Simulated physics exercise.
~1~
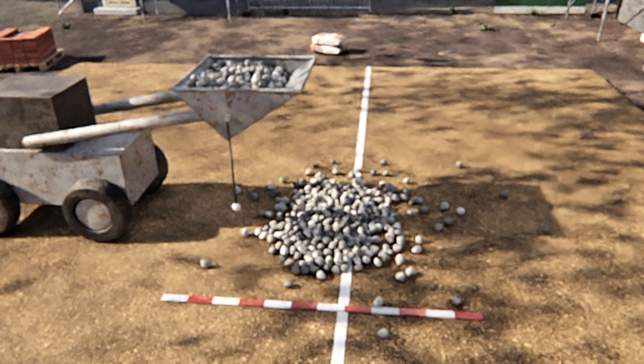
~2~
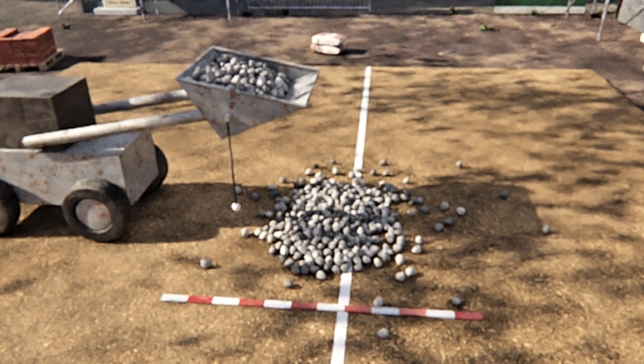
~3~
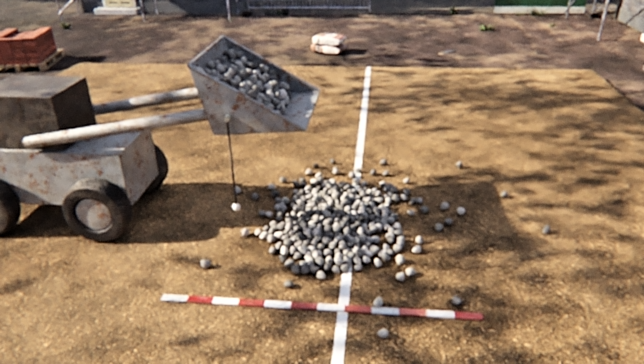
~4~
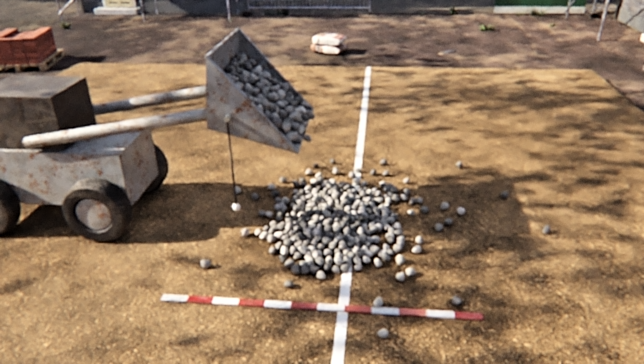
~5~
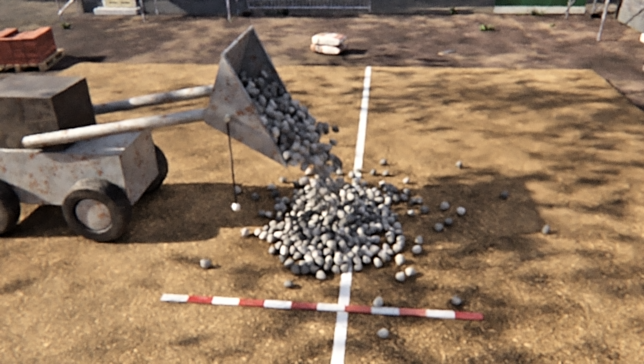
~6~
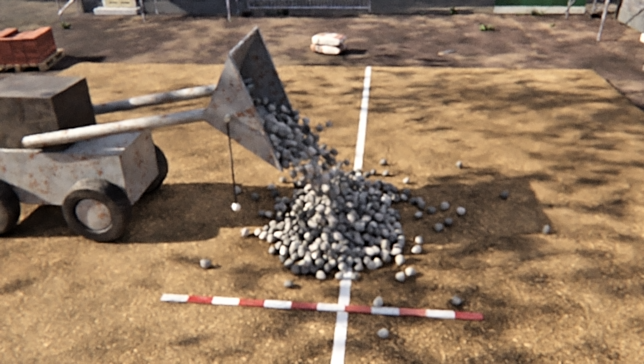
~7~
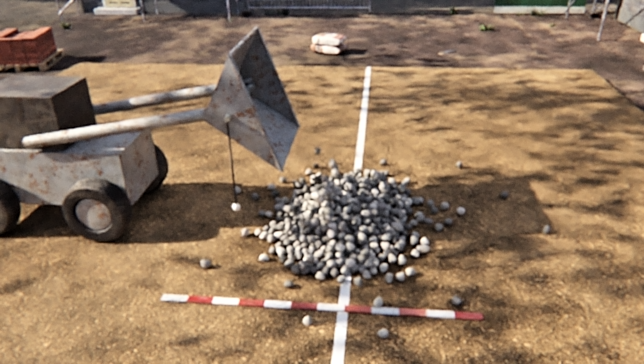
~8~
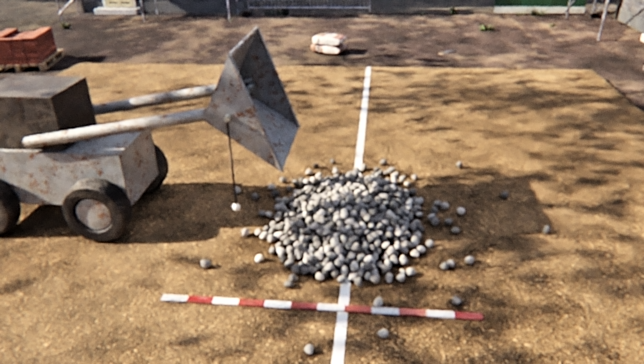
At the start, a small wheeled loader on the left holds a metal bucket full of rounded grey stones above a loose pile of similar stones, which lies across a white line on sandy ground. The bucket tips steadily to the right, and its load slides toward the lower edge. Stones then pour out onto the top of the pile, building it higher. Soon the bucket is empty and stays steeply tilted. A few stones roll outward toward and past the striped staff, and the larger, broader heap ends up spread on both sides of the line.
